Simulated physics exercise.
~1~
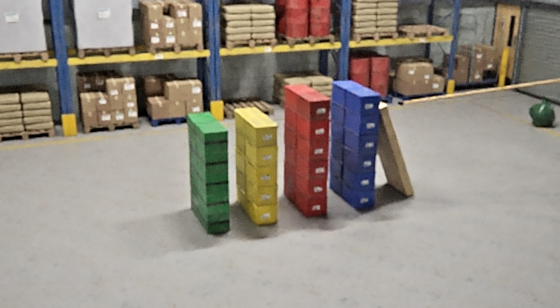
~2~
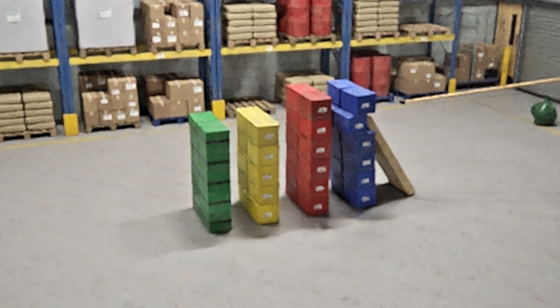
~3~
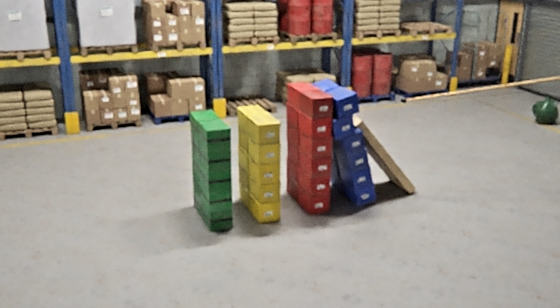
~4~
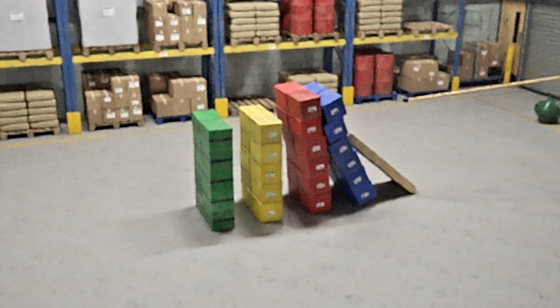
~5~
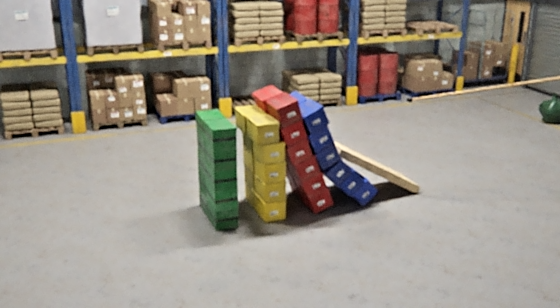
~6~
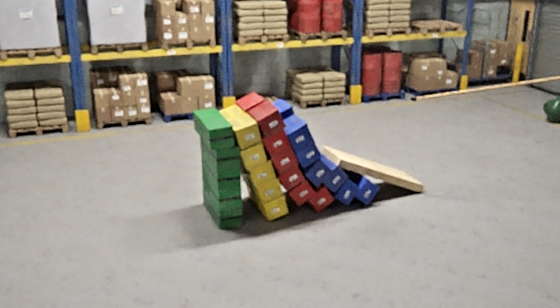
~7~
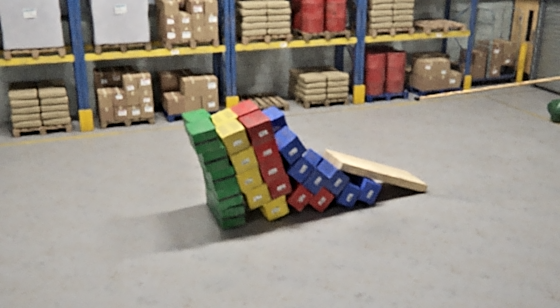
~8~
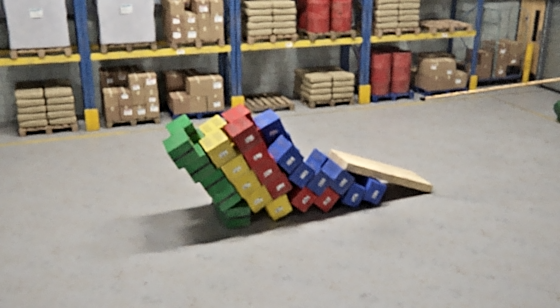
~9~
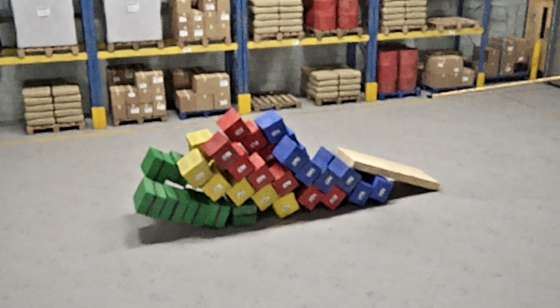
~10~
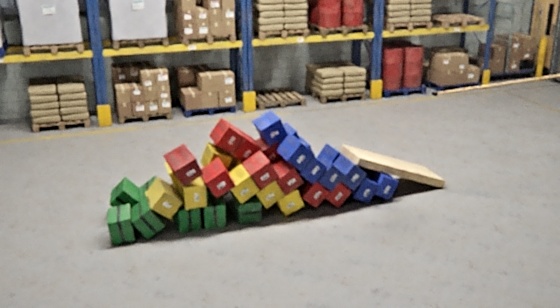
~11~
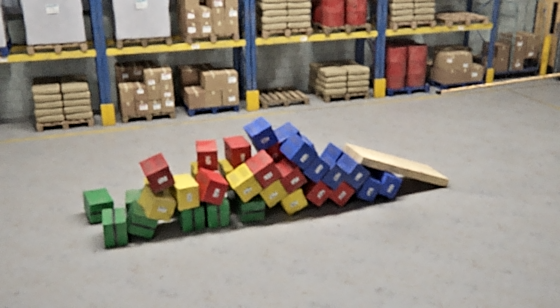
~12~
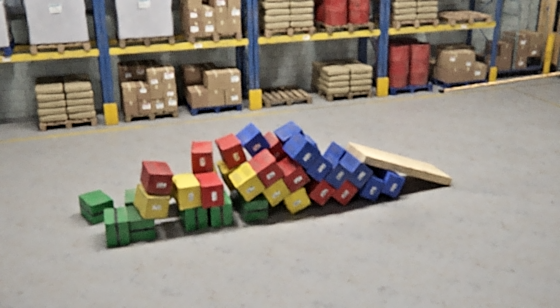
Blue, red, yellow and green stacks of totes toppling leftward in turn beside a tipping board, ending in a low, jumbled heap.
